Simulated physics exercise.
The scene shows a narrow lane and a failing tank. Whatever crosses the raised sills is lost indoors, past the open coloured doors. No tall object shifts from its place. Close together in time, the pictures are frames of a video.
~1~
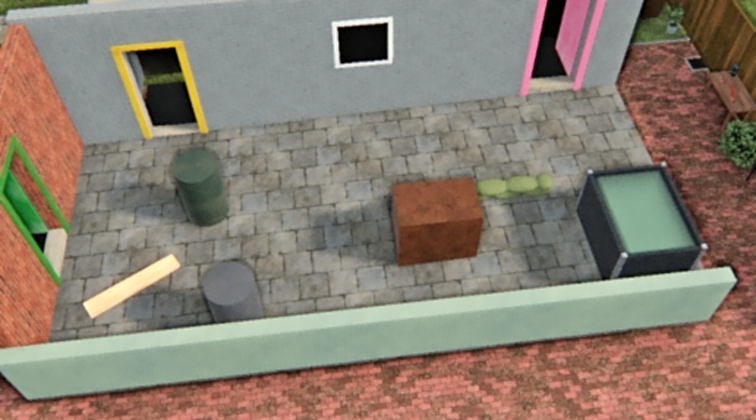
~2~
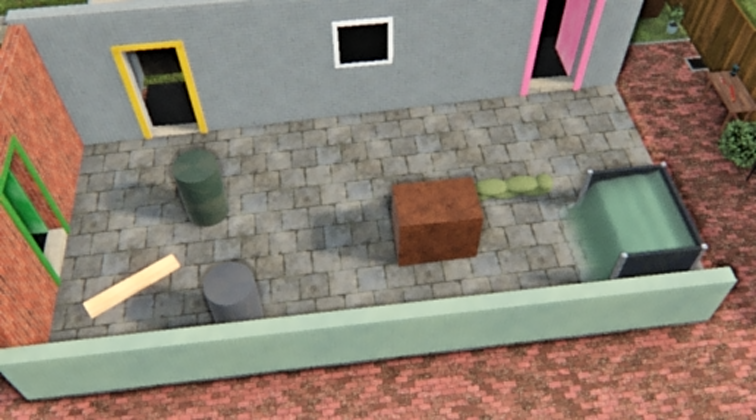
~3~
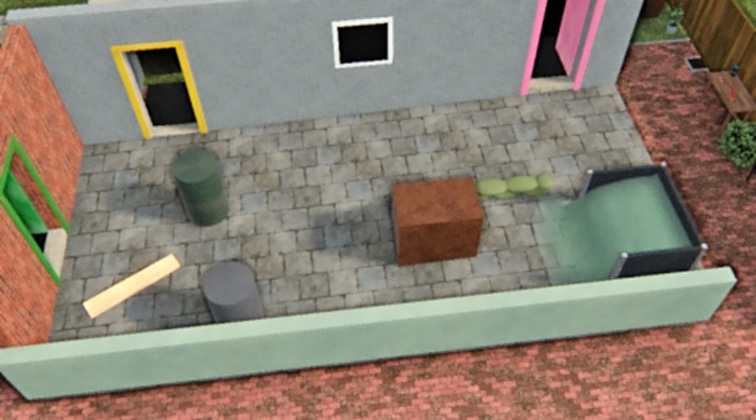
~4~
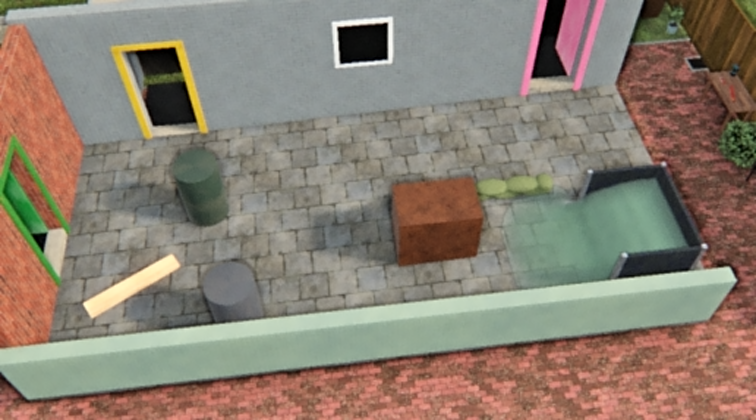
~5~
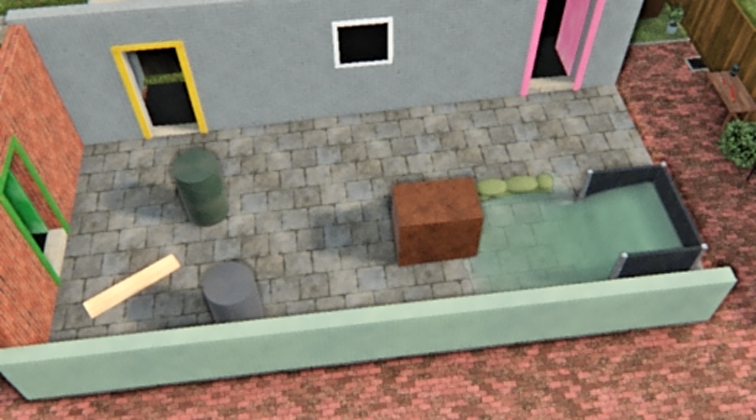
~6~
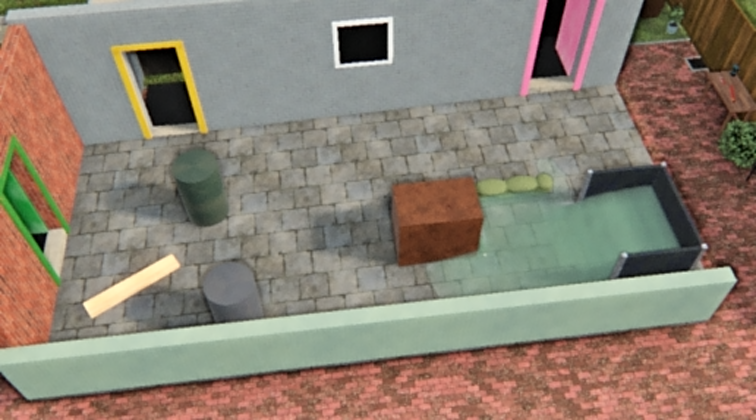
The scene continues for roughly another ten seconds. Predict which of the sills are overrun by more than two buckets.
As I see it, the yellow door tops two buckets; the pink door does not top two buckets; the green door does not top two buckets.
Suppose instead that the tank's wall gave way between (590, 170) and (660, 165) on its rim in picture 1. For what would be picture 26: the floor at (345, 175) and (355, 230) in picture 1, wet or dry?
In order - first: Drenched, second: Not reached.
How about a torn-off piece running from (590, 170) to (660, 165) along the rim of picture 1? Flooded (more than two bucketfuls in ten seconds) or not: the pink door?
Well, I'd say the pink door gets more.
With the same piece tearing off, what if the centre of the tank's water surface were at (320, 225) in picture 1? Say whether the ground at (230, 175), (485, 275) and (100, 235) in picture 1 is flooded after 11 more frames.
Result: Inundated; spared; inundated.
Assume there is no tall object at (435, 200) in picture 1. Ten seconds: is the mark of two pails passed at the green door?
Then the green spills beyond, I reckon.
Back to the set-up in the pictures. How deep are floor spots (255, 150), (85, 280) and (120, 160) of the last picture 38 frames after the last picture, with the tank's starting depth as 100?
Readings in sequence: 4, 12, 12 percent.
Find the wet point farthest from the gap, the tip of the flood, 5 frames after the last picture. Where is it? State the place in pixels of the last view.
Estimated pixel: (254, 347).
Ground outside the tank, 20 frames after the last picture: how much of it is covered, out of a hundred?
50 %, roughly.
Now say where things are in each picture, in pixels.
The first frame shows the open tank at (643, 212) is whole and still.
In the second frame, the front is at (573, 205), out from the gap at (598, 237).
In the third frame, water pours out at (598, 238) and has run to (546, 203).
In the fourth frame, the front is at (509, 213), out from the gap at (597, 239).
In the fifth frame, water pours out at (597, 240) and has run to (481, 293).
In the sixth frame, the front is at (435, 279), out from the gap at (596, 241).
A moment on, water covers 25 % of the floor; the yellow door not reached, the pink door not reached, the green door not reached.
Next, water covers 35 % of the floor; the yellow door not reached, the pink door not reached, the green door not reached.
Then, water covers 50 % of the floor; the yellow door not reached, the pink door not reached, the green door wet at the sill, nothing in.
Later, water covers 55 % of the floor; the yellow door under two buckets in, the pink door not reached, the green door wet at the sill, nothing in.
In the end, water covers 55 % of the floor; the yellow door over two buckets in, the pink door not reached, the green door wet at the sill, nothing in.
